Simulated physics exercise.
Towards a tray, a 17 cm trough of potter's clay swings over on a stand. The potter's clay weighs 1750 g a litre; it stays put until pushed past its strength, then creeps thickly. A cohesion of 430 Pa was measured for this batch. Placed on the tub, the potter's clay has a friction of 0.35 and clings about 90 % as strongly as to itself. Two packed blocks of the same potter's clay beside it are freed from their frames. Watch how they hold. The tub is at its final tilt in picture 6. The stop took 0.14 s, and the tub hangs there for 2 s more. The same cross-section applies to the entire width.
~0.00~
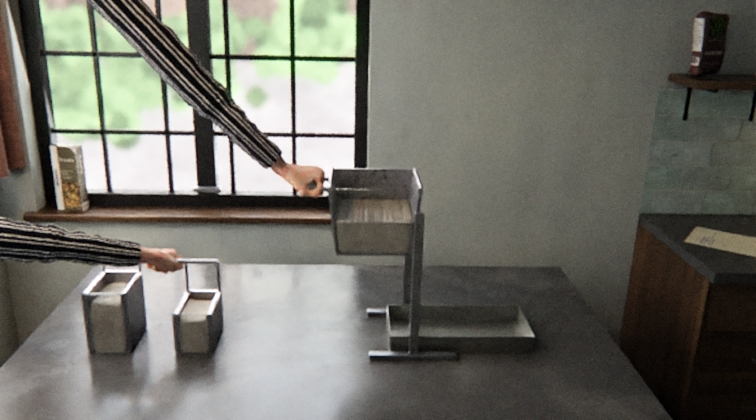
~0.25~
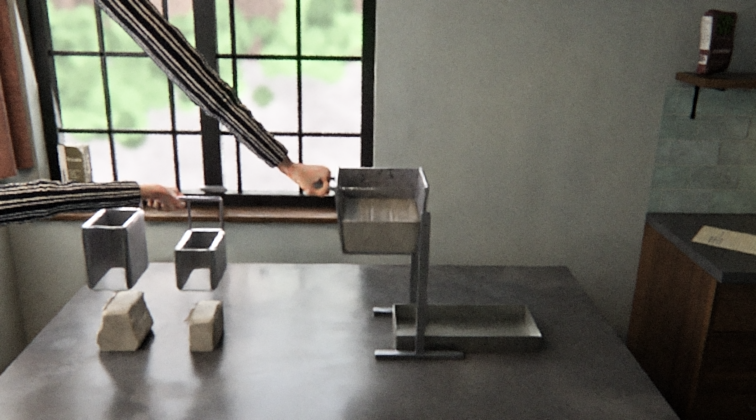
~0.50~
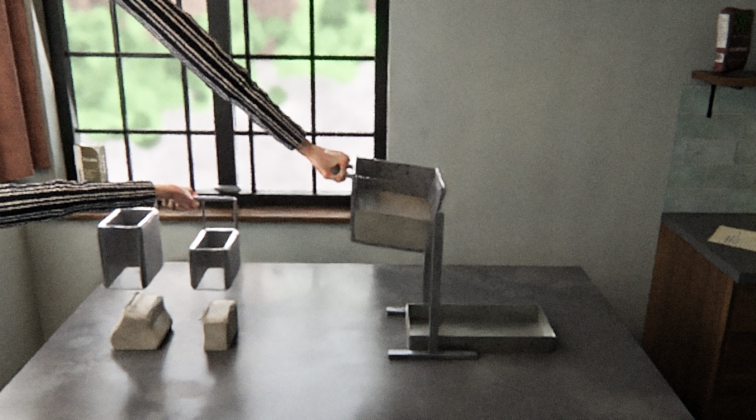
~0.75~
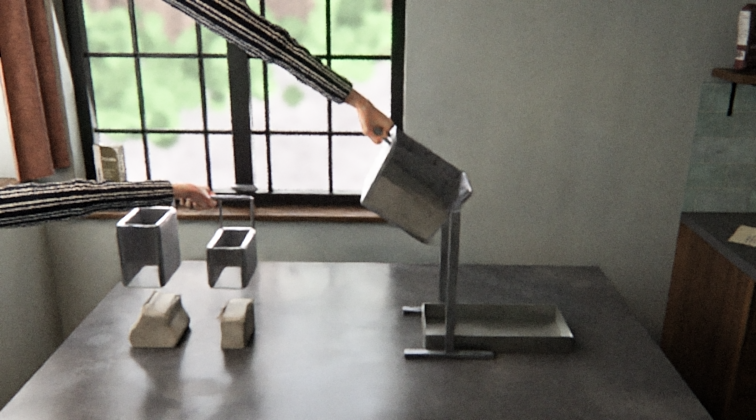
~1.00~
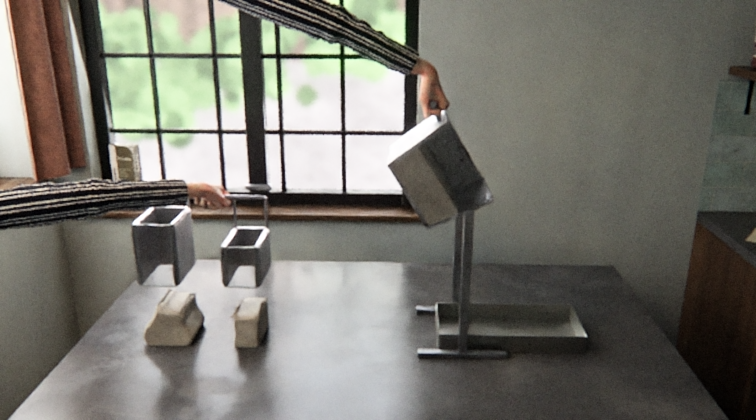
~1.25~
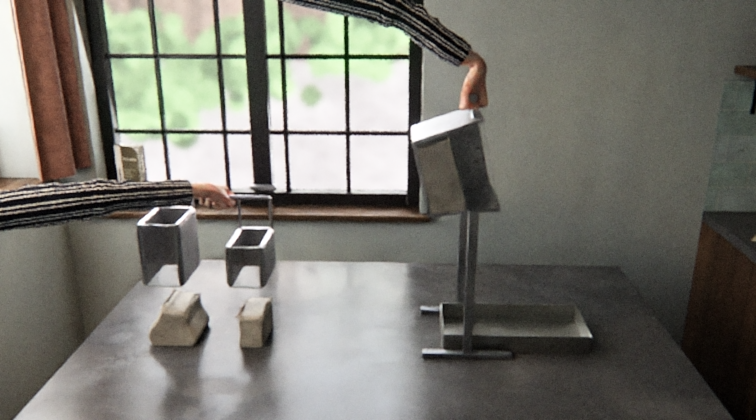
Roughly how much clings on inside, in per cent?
Roughly 100 per cent.
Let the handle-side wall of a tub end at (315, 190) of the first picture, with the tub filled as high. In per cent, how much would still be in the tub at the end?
100 %, roughly.
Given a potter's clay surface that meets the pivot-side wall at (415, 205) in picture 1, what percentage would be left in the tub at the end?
In that case some 80 per cent.
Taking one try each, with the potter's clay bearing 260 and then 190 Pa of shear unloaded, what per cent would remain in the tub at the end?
100 %, then 90 %.
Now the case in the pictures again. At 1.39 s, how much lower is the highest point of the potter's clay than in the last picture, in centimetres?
About 2 cm.
After 1.39 s, the tub is at 77 degrees and holds 100 %.
After 1.56 s, the tub is at 77 degrees and holds 100 %.
After 1.73 s, the tub is at 77 degrees and holds 100 %.
After 1.90 s, the tub is at 77 degrees and holds 100 %.
After 3.25 s, the tub is at 77 degrees and holds 100 %.
